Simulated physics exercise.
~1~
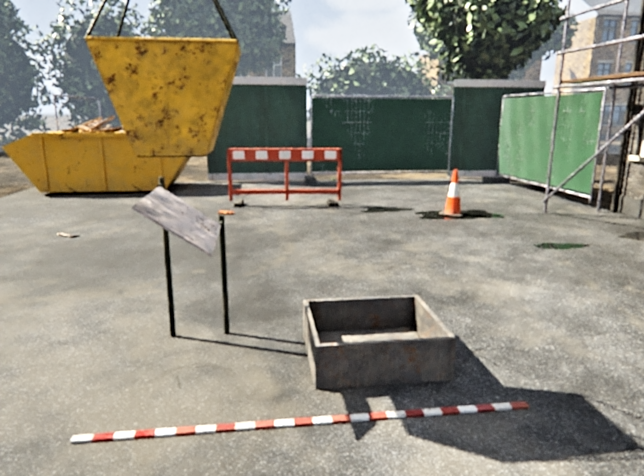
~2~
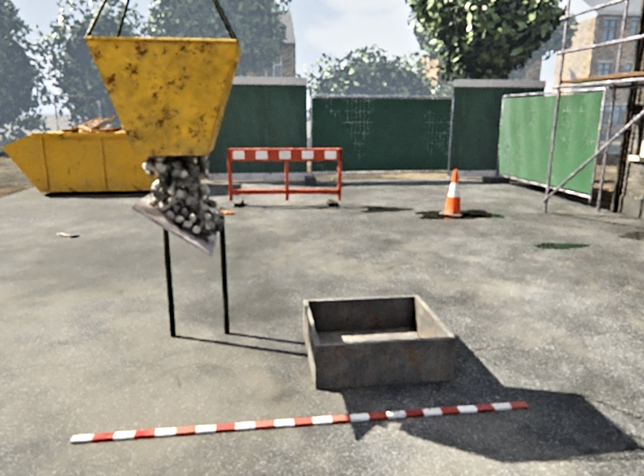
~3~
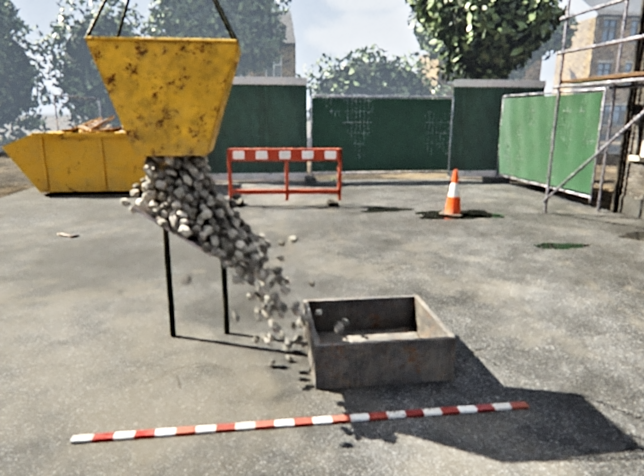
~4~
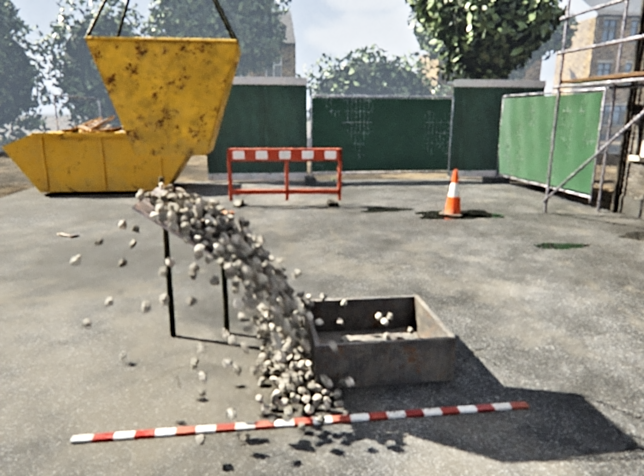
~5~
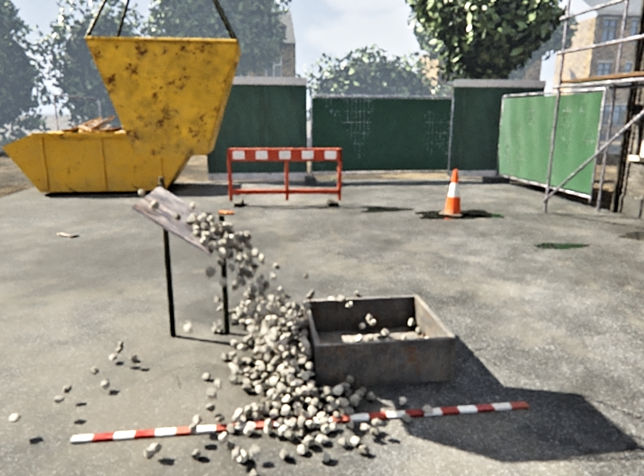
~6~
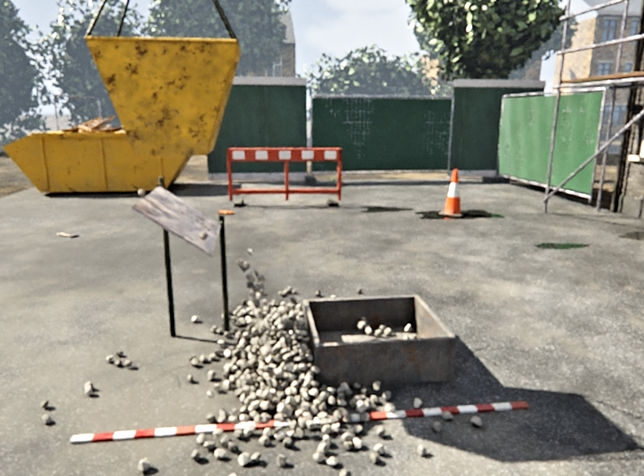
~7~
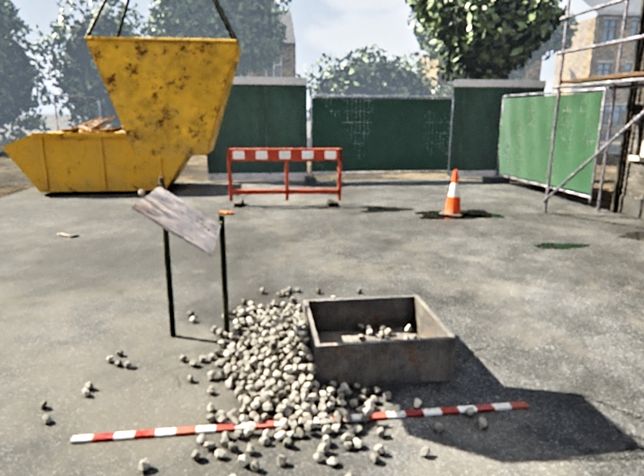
Grey stones drop from the bottom of a yellow hopper hanging over a paved yard, landing on a sloping steel plate held up on thin legs. They pile up on the plate, then slide down to the right towards a low, open bin. Most fall short, pouring onto the ground against the bin's left side, while a few bounce inside. The heap spreads over the red and white banded pole as the plate empties. The stones settle with most left of the bin, some scattered in front, and only a handful inside.
